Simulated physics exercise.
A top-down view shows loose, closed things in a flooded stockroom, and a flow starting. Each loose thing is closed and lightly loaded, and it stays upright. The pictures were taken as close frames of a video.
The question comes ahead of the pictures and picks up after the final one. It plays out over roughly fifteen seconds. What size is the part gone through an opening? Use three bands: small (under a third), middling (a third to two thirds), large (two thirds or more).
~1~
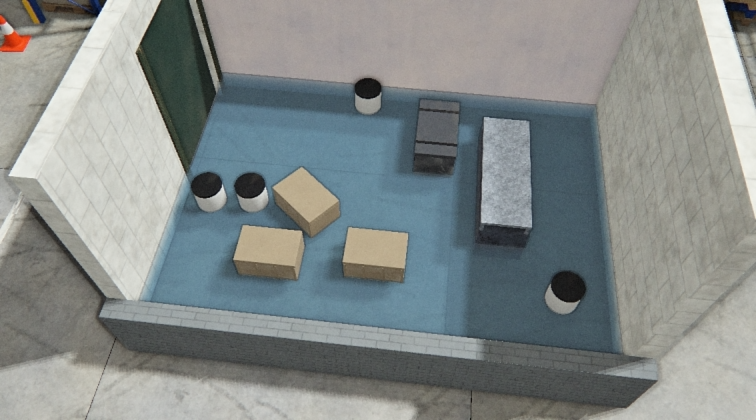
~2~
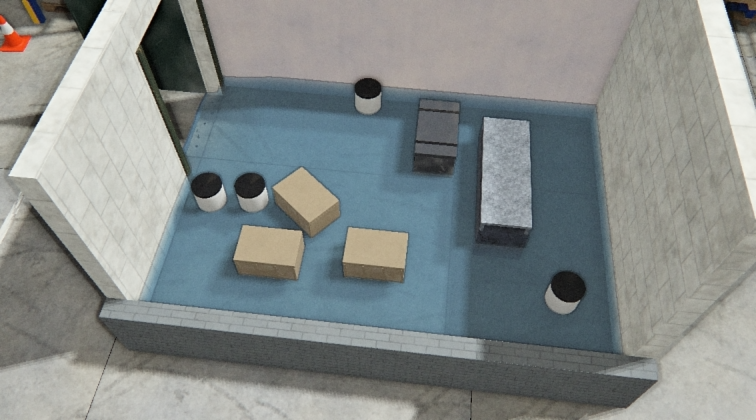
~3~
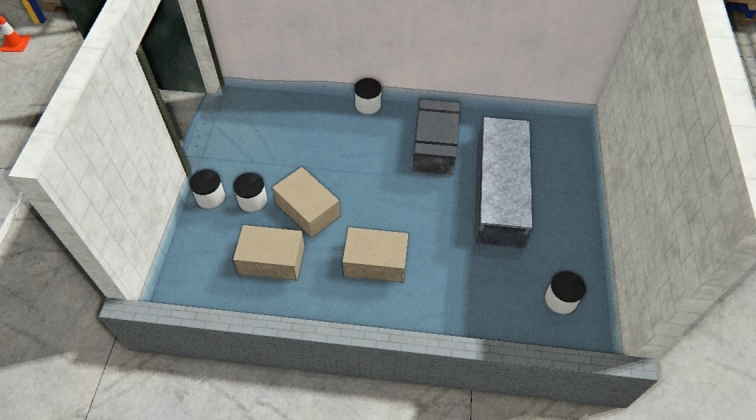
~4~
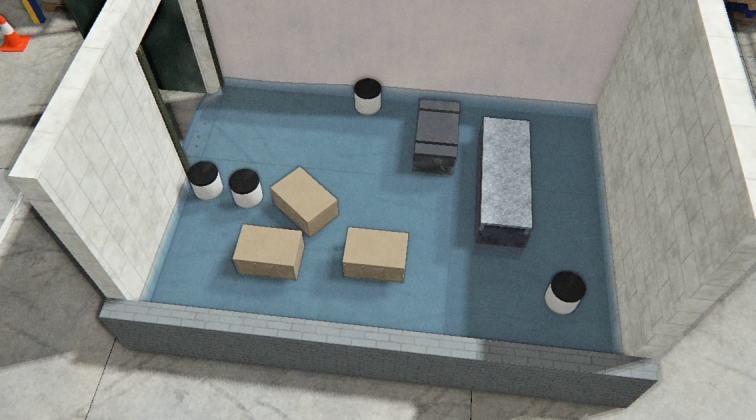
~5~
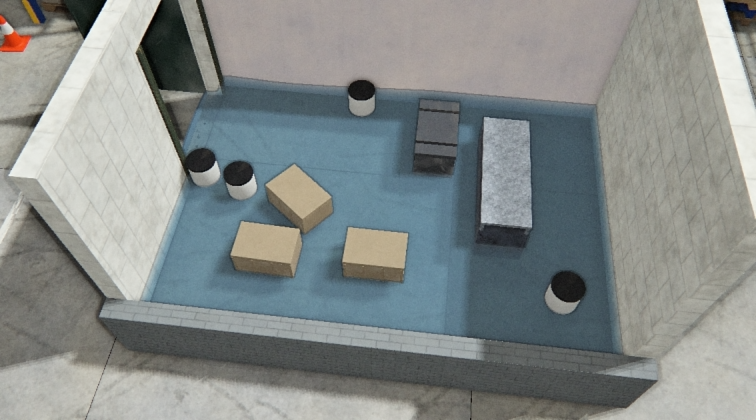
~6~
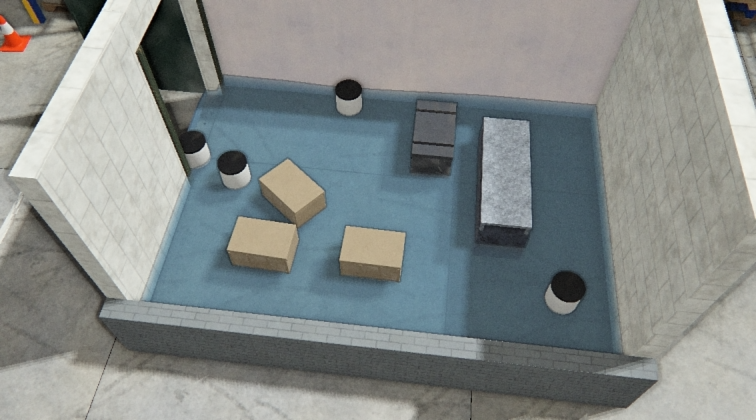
Large.
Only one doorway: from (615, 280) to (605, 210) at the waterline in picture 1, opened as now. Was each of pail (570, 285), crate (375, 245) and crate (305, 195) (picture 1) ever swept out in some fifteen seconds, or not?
Taking them one after another, flushed away, then flushed away, then held back.
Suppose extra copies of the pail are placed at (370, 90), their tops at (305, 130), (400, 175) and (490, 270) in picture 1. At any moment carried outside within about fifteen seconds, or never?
Sure - one by one that's out of the room, then out of the room, then in the room.
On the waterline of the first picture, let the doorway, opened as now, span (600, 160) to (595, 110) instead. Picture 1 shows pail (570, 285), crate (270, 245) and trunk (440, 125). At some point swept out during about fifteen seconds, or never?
Lab note - object 1: Escaped; object 2: Retained; object 3: Escaped.
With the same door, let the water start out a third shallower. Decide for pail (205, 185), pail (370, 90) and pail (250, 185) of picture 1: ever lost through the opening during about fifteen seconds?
Item by item: Exits, exits and exits.
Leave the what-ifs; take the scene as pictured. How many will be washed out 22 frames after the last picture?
5.
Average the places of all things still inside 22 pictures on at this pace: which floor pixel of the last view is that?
In the last view, somewhere about (307, 193).
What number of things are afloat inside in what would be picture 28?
Total: 3.
A moment on, 1 of 8 are out; 7 afloat.
Next, 4 of 8 are out; 4 afloat.
Later, 5 of 8 are out; 3 afloat.
In the end, 7 of 8 are out; 1 afloat.
